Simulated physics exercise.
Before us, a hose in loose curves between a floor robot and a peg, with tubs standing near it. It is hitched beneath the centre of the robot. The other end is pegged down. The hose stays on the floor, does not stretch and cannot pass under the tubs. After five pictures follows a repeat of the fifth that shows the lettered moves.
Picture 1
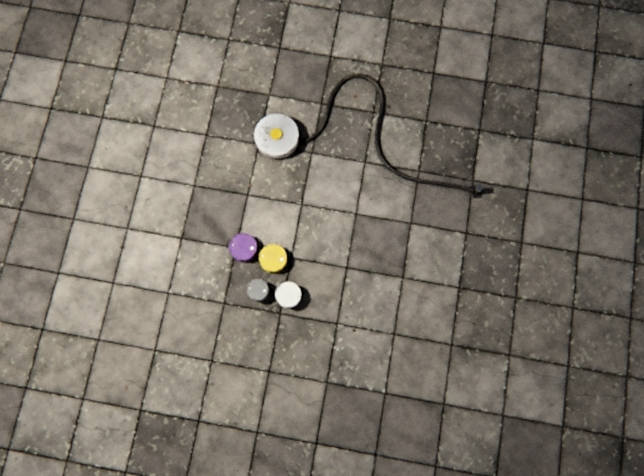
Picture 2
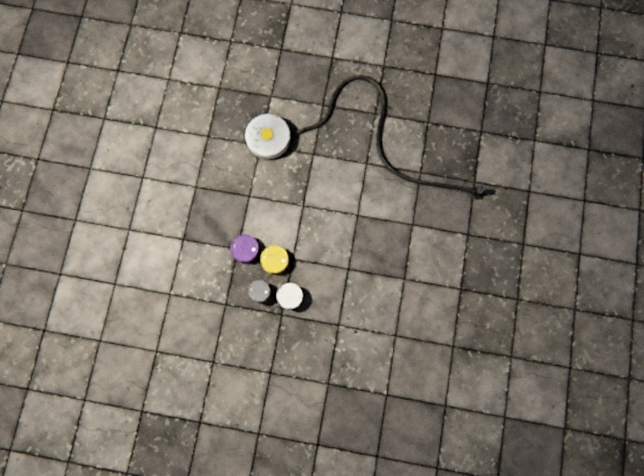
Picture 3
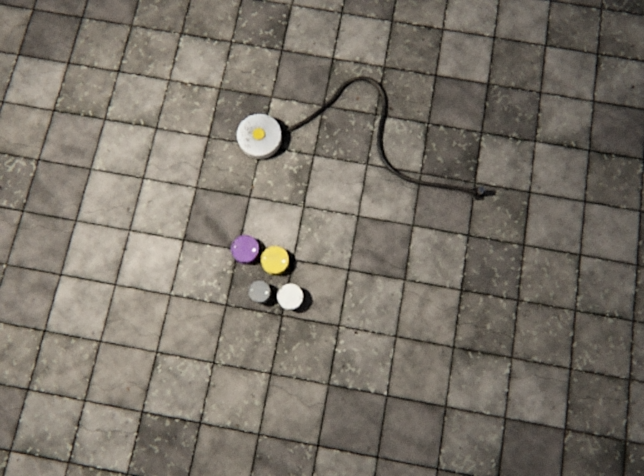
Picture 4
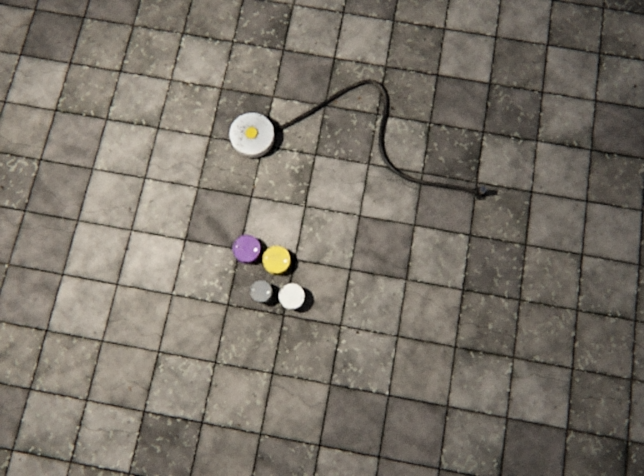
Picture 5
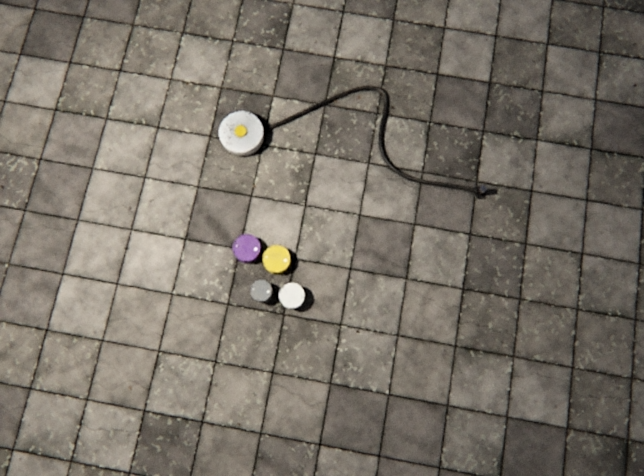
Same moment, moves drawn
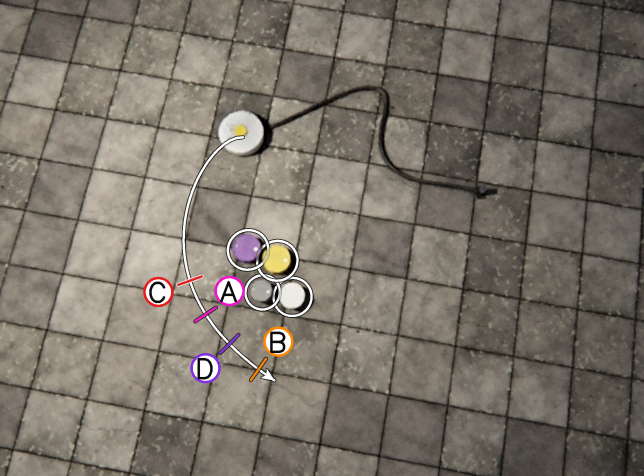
A round white robot with a yellow centre slid a short way left across grey tiles, drawing out part of the dark, curved hose behind it, while four small tubs below stayed put.
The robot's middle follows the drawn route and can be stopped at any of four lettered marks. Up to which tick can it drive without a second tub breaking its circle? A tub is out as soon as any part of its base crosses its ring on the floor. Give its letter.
It should halt at D.
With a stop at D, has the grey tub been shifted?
No.
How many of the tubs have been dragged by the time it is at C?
The count is none.
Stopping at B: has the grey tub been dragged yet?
Yes.
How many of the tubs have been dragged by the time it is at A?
By then, none.
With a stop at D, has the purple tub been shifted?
By then, yes.
On the marked copy, A at (206, 314); B at (259, 369); C at (190, 281); D at (229, 344); the route from (243, 137) via (186, 263) to (275, 380).
With D. Early on, robot (189, 195).
Further on, robot (188, 280).
At the end, robot (228, 344); yellow tub (280, 261); purple tub (253, 260); one over the rings.
As for the rest, A is within the limit but short; B has two over the rings; C is within the limit but short.
